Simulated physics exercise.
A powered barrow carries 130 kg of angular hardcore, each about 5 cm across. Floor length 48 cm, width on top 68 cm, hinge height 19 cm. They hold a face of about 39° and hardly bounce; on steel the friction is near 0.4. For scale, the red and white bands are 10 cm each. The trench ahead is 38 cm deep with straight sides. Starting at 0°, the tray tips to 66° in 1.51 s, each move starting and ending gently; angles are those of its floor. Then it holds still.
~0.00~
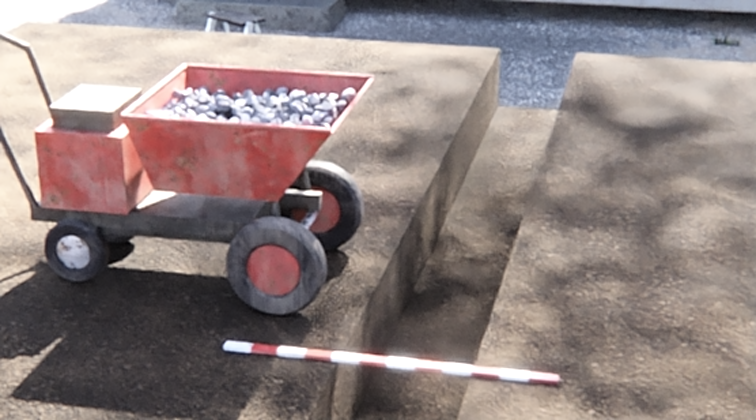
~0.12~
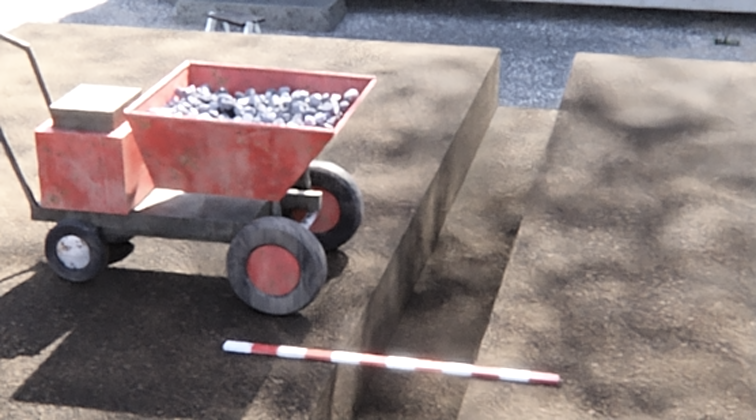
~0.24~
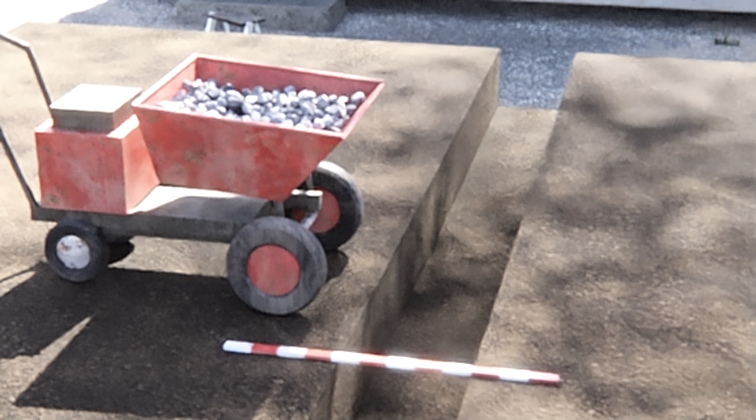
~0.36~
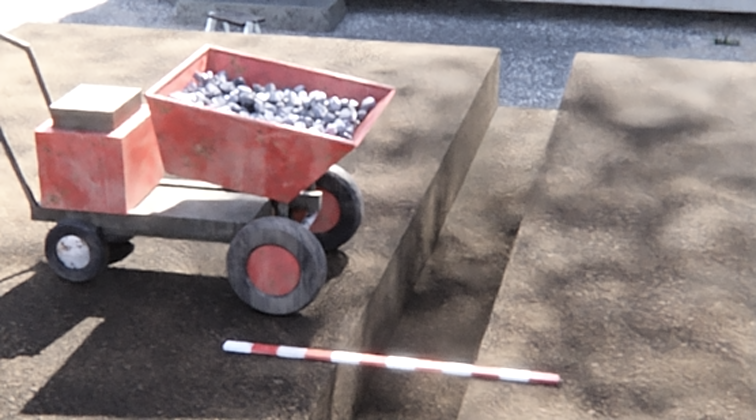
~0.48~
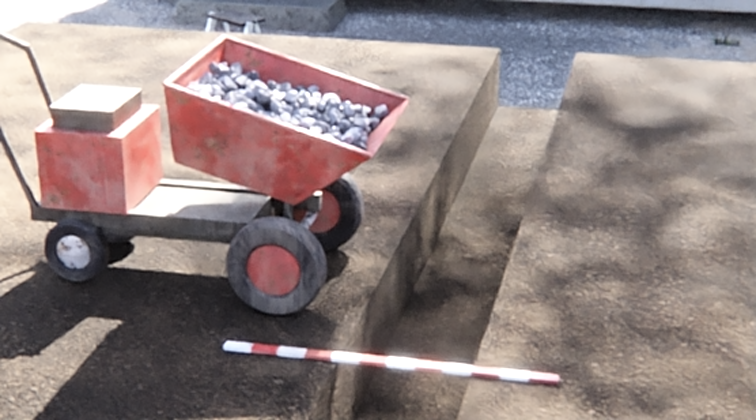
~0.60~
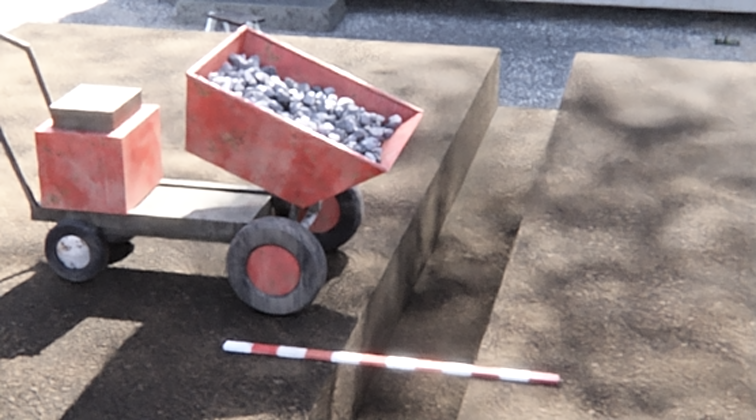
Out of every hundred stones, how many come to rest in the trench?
About 48 per cent.
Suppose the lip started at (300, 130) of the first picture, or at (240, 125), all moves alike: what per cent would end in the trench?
About 55 and 55 per cent.
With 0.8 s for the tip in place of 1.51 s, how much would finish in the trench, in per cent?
It would be near 35 per cent.
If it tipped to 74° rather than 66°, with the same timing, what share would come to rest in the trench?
It would be near 85 per cent.
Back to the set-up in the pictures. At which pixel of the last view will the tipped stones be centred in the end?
Near (470, 366).
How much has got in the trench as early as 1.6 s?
About 10 per cent by then.
After 1.1 s the floor is at 56°; 100 % in the tray; the foremost stones are at (432, 214).
After 1.6 s the floor is at 66°; 89 % in the tray, 9 % in the trench, 1 % past the trench; the foremost stones are at (510, 305).
After 2.0 s the floor is at 66°; 71 % in the tray, 21 % in the trench, 8 % past the trench; the foremost stones are at (564, 301).
After 3.9 s the floor is at 66°; 42 % in the tray, 48 % in the trench, 10 % past the trench; the foremost stones are at (578, 298).
